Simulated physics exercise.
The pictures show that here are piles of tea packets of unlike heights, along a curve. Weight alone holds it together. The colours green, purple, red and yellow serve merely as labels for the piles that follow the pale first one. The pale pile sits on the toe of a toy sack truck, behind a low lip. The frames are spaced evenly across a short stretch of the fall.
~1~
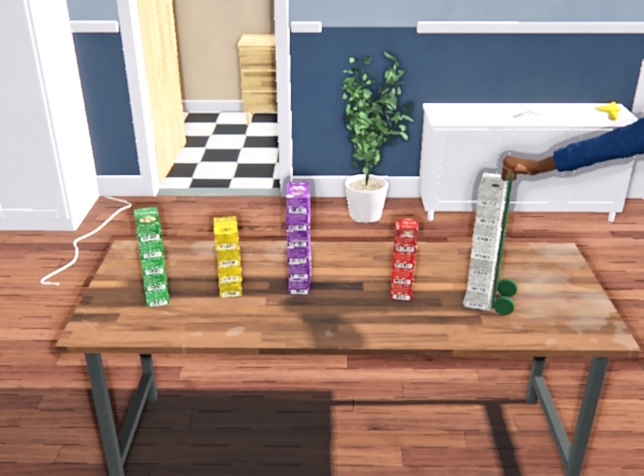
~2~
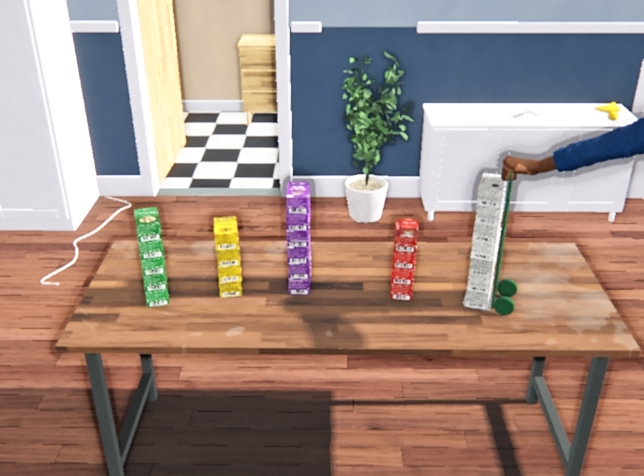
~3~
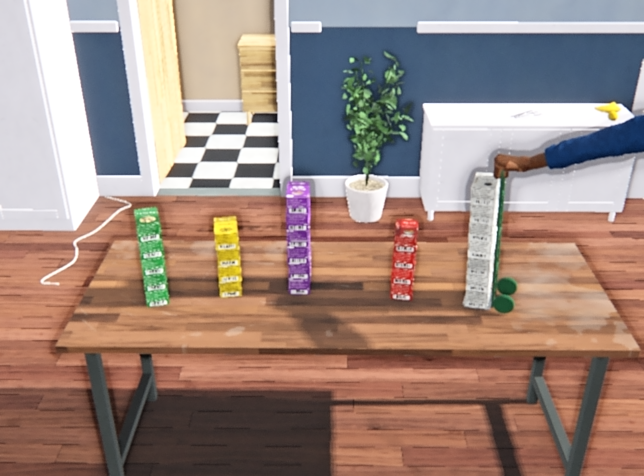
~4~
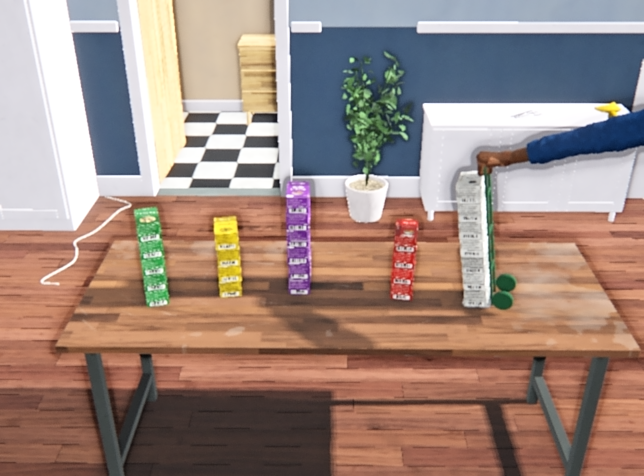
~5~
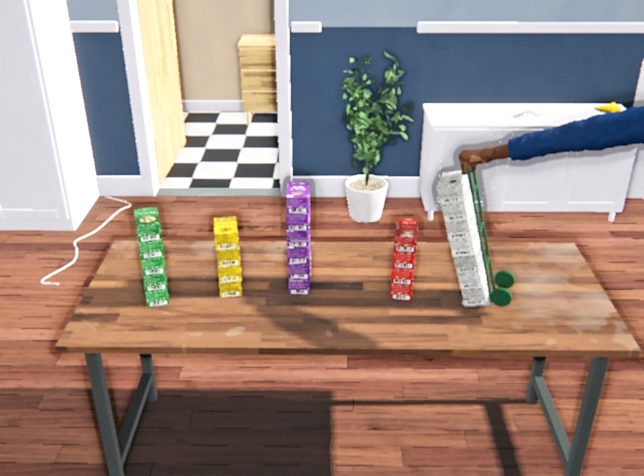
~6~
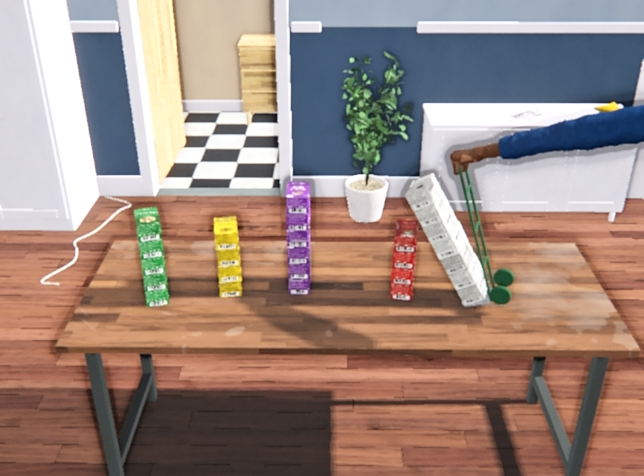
A tall pale stack at the right end of a row of colored stacks tilted left toward the red one, as a hand tipped the green frame behind it while the others stayed still.
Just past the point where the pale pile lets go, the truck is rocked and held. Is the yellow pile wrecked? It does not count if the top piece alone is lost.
No, it holds together.
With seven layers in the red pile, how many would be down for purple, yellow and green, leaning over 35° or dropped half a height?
I'd count purple 5, yellow 4 and green 5.
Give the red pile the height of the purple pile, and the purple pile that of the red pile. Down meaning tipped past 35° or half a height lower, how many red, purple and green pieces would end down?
Down at the end: Red 6, purple 3, green 0.
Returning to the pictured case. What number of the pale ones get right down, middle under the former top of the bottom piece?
Counting them up gives 5.
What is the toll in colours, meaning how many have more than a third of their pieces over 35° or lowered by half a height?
I make the toll 1.
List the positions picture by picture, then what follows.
In the first picture (pixels give the middle of a visible side), truck frame (507, 204) level; top yellow packet (226, 225); top red packet (406, 227); none of the others has stirred.
In the second picture, truck frame (507, 204) level; top yellow packet (226, 225).
In the third picture, truck frame (500, 202) rocked barely; top yellow packet (226, 225); none of the others has stirred.
In the fourth picture, truck frame (487, 198) rocked a little, top of the pale pile leaning a little; top yellow packet (226, 225); none of the others has stirred.
In the fifth picture, truck frame (473, 196) rocked clearly, top of the pale pile leaning clearly; top yellow packet (226, 225); none of the others has stirred.
In the sixth picture, truck frame (466, 196) rocked clearly, top of the pale pile leaning well over; top yellow packet (226, 225); top purple packet (298, 205); none of the others has stirred.
Shortly afterwards, 7 of the pale pile down; none of the 4 yellow packets down (0 of 19 in all colours); top yellow packet unmoved; top red packet half its height from its place.
Next, 7 of the pale pile down; none of the 4 yellow packets down (3 of 19 in all colours); top yellow packet unmoved; top red packet tilted well over, about its own height lower.
In the end, 7 of the pale pile down; none of the 4 yellow packets down (3 of 19 in all colours); top yellow packet unmoved; top red packet on its side. From the last view, middles, top yellow packet near (226, 233), top red packet near (336, 272).
